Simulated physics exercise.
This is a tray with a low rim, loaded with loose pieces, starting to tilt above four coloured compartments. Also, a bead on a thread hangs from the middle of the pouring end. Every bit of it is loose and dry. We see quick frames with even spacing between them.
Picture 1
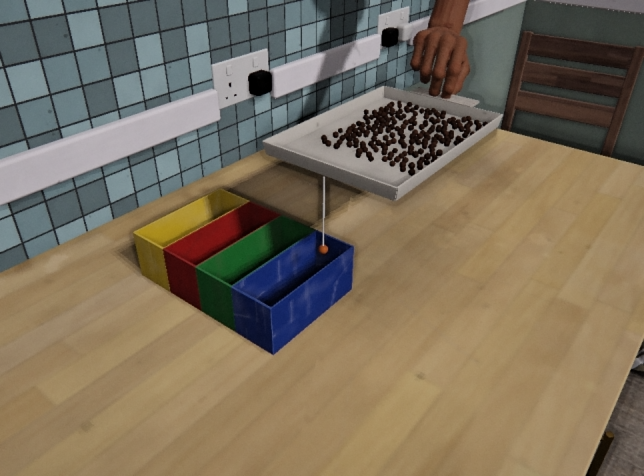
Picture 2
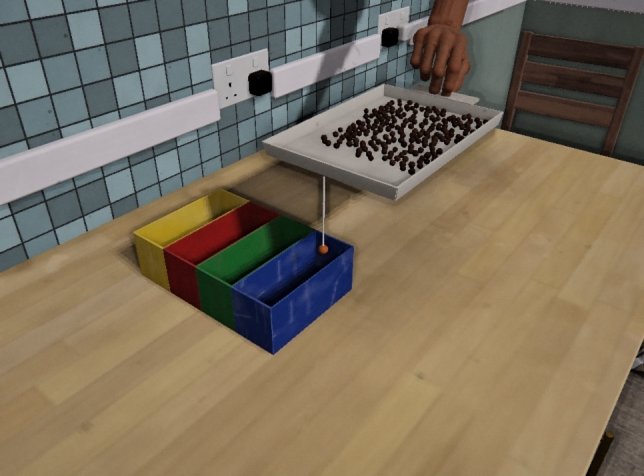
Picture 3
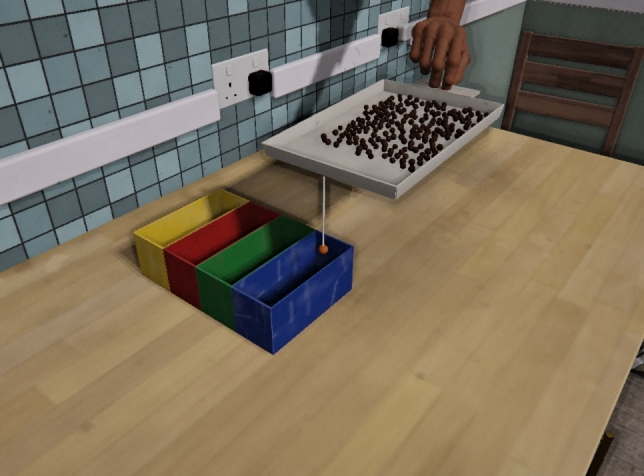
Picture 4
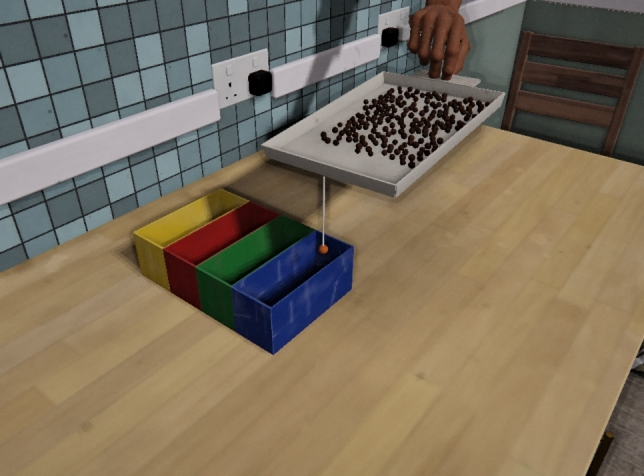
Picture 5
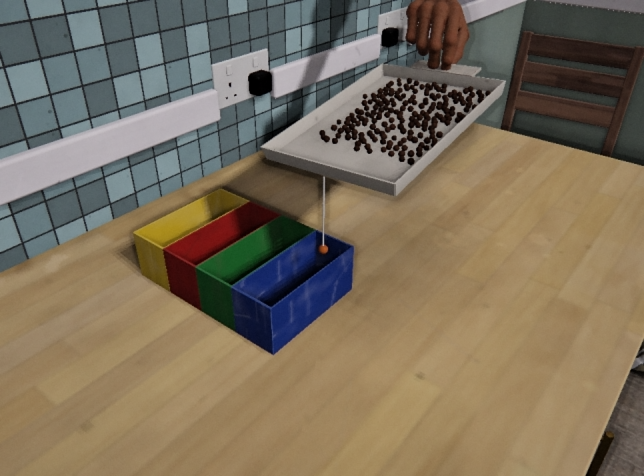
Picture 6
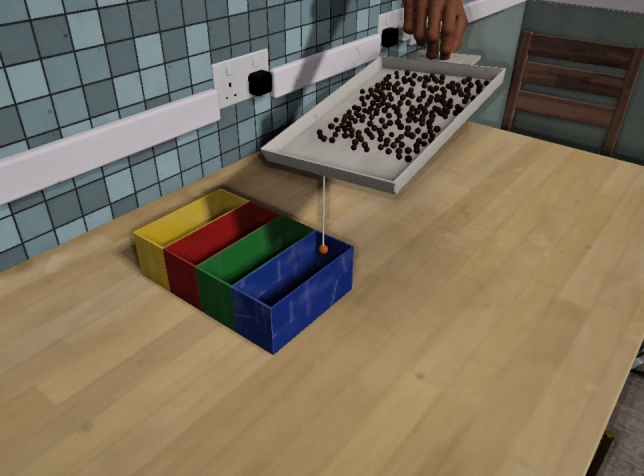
A hand slowly raised the far end of a pale tray of small dark brown berries, tilting it slightly above yellow, red, green and blue compartments, while an orange bead hung still on its thread.
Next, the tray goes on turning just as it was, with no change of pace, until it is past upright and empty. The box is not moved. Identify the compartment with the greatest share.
Greatest share: Green.
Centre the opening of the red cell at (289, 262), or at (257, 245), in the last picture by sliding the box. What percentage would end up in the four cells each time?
Some 100 percent, followed by some 100 percent.
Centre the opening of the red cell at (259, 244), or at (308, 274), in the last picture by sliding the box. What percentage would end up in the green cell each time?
20 % and 0 %.
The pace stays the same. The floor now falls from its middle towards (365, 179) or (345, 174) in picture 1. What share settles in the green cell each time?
In order, 0 in a hundred and 0 in a hundred.
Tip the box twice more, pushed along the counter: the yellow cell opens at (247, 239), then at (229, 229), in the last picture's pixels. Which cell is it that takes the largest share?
Case A: The cell in yellow; case B: The cell in red.
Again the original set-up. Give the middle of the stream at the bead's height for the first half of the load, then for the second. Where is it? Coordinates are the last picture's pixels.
I'd place the first part at (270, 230) and the rest at (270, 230).
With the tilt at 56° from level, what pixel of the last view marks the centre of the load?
Roughly (297, 152).
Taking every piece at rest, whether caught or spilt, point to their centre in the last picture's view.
Close to (259, 289), more or less.
Just after the last frame, tray tipped steeply; almost all on the tray; about a tenth in the green cell; just a few in the blue cell; just a few in the red cell; just a few falling or outside the box.
A moment on, tray tipped right over; roughly two thirds on the tray; roughly a quarter in the green cell; just a few in the blue cell; just a few in the red cell; about a tenth falling or outside the box.
Further on, tray tipped past a quarter turn; the larger part in the green cell; about a tenth in the blue cell; just a few in the red cell.
When it is over, tray tipped past a quarter turn; the larger part in the green cell; about a tenth in the blue cell; just a few in the red cell; not one in the yellow cell.
